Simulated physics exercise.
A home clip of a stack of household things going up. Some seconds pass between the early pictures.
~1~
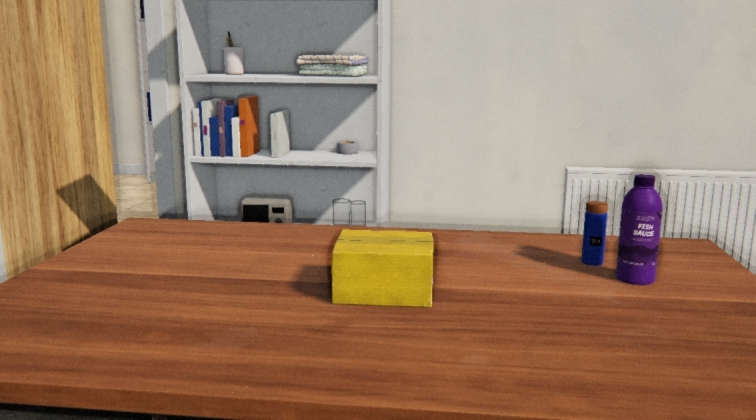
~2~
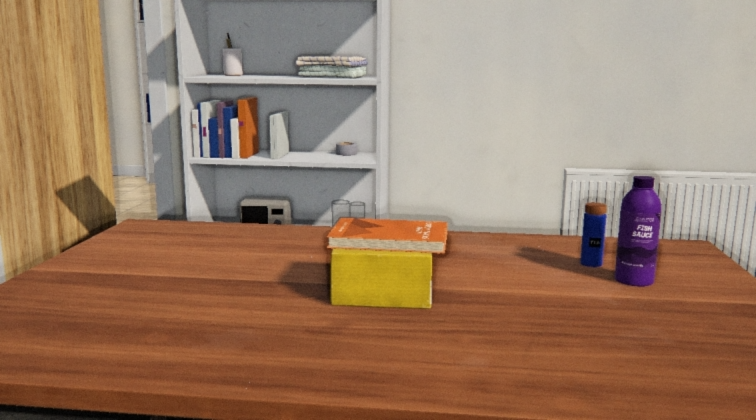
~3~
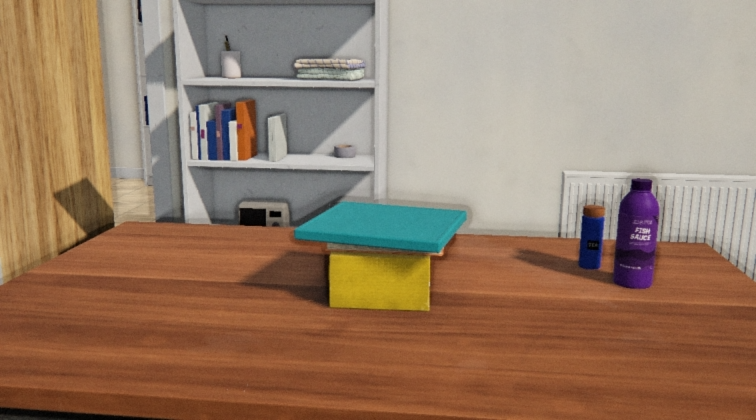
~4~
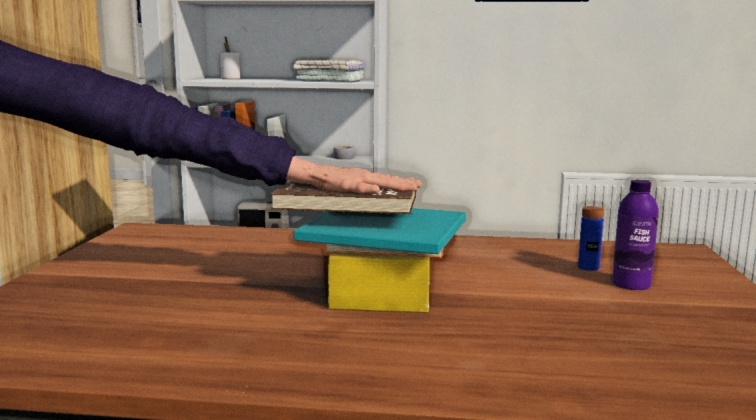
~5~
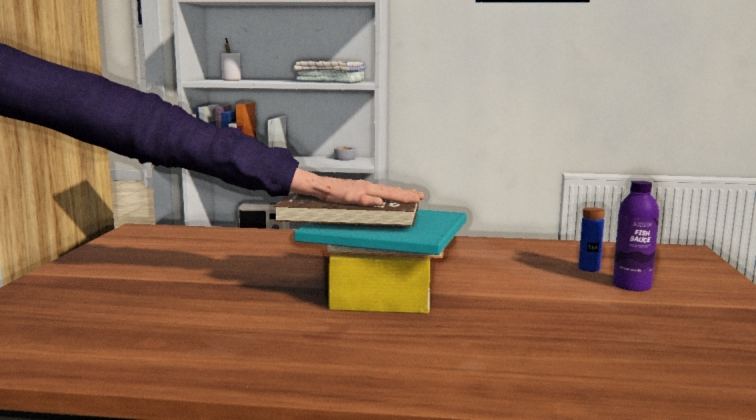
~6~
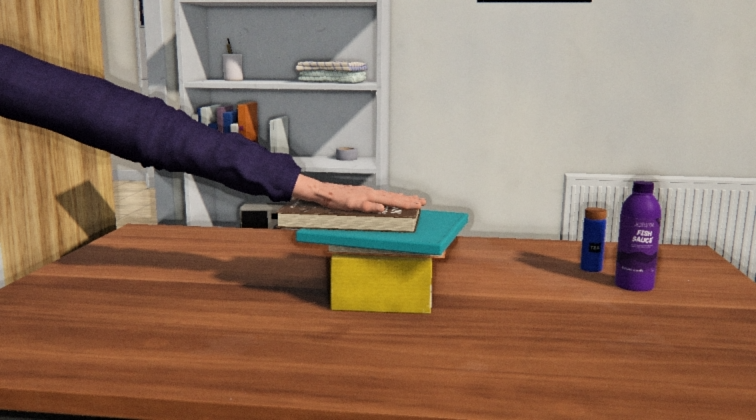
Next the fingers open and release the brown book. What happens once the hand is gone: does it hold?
The pile keeps its balance.
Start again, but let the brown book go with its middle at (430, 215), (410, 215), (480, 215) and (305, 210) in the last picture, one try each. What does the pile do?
First try: It keeps its balance; second try: It keeps its balance; third try: It loses its balance; fourth try: It gives way.
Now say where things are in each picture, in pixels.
In the first frame, the last thing is not in view yet; purple bottle (640, 229).
In the second frame, the last thing is not in view yet.
In the third frame, the last thing is not in view yet; blue shaker (592, 237).
The fourth frame shows on its way; brown book (347, 195).
The fifth frame shows on its way; brown book (350, 207); yellow box (382, 273).
The sixth frame shows set down, still held; brown book (352, 213); purple bottle (639, 235).
Then, 0.60 s on from there, no change.
Then, 1.50 s on from there, brown book resting near (351, 213).
In the end, all 6 unmoved. At the end, from the last picture's camera, brown book near (351, 213). The pile stays up.
